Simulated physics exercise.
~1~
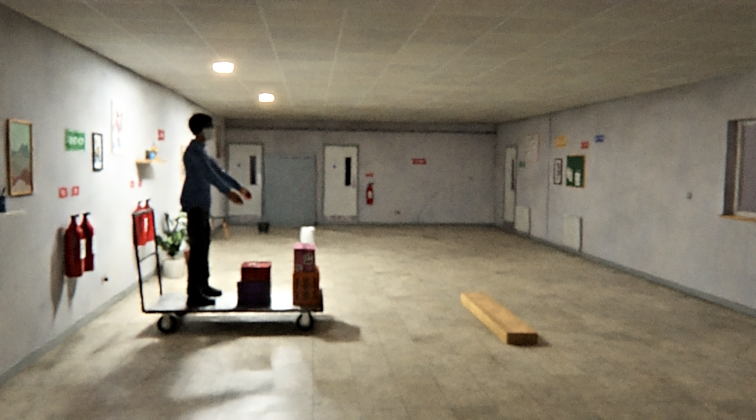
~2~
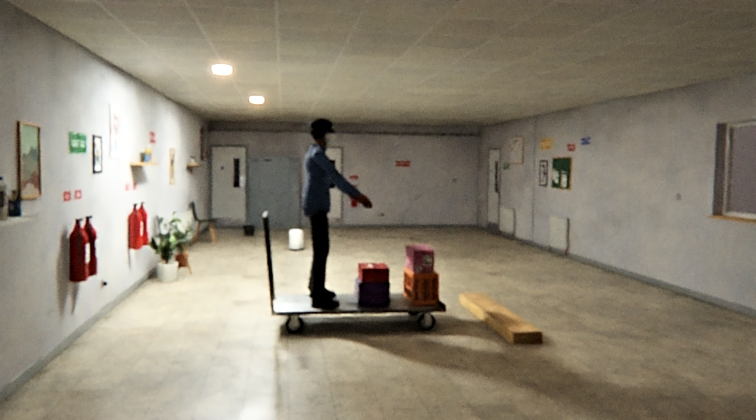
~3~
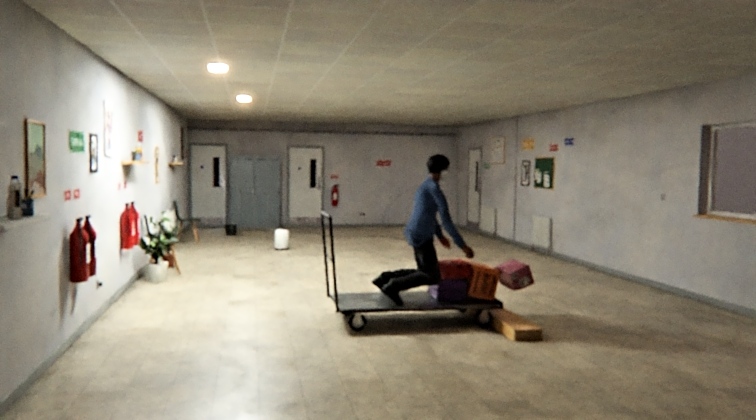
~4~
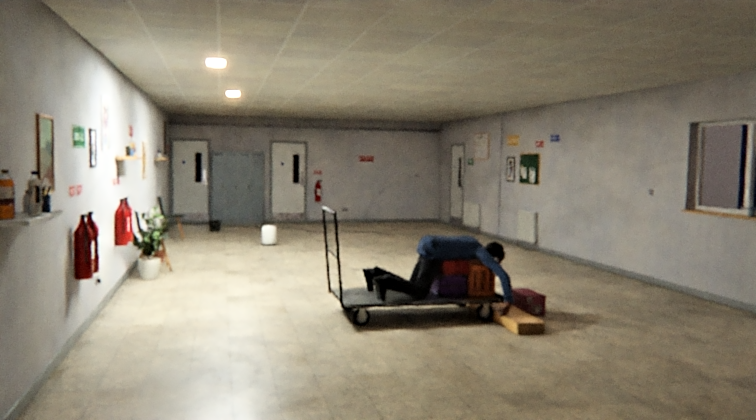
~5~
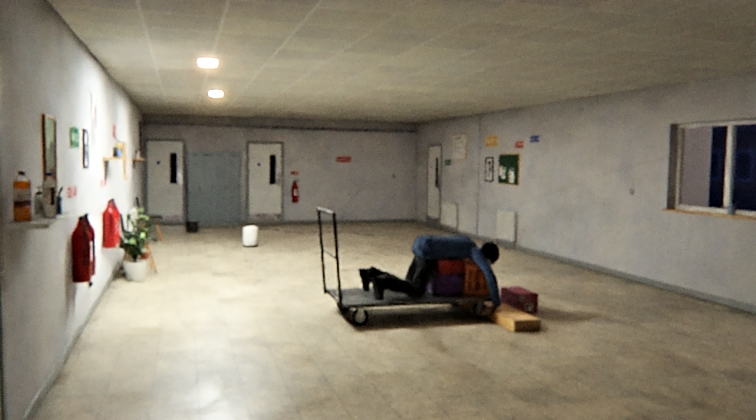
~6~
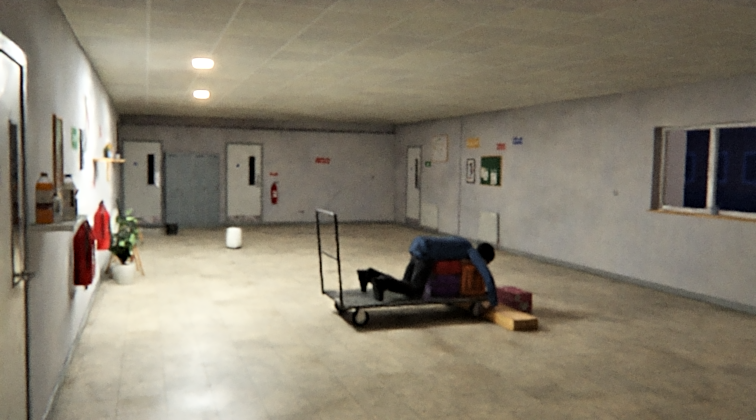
In a wide, grey-walled room with doors at the far end and red extinguishers along the left wall, the view drifts slightly sideways. A dark-haired person in a blue top stands on a flat cart, arms held forward, behind a red box on a purple case and a pink box on an orange crate. The cart rolls right towards a wooden beam and stops against it. The person pitches forward onto the load as the pink box tips off the front. It lands beyond the deck, while the person ends slumped over the remaining load, arms hanging down.
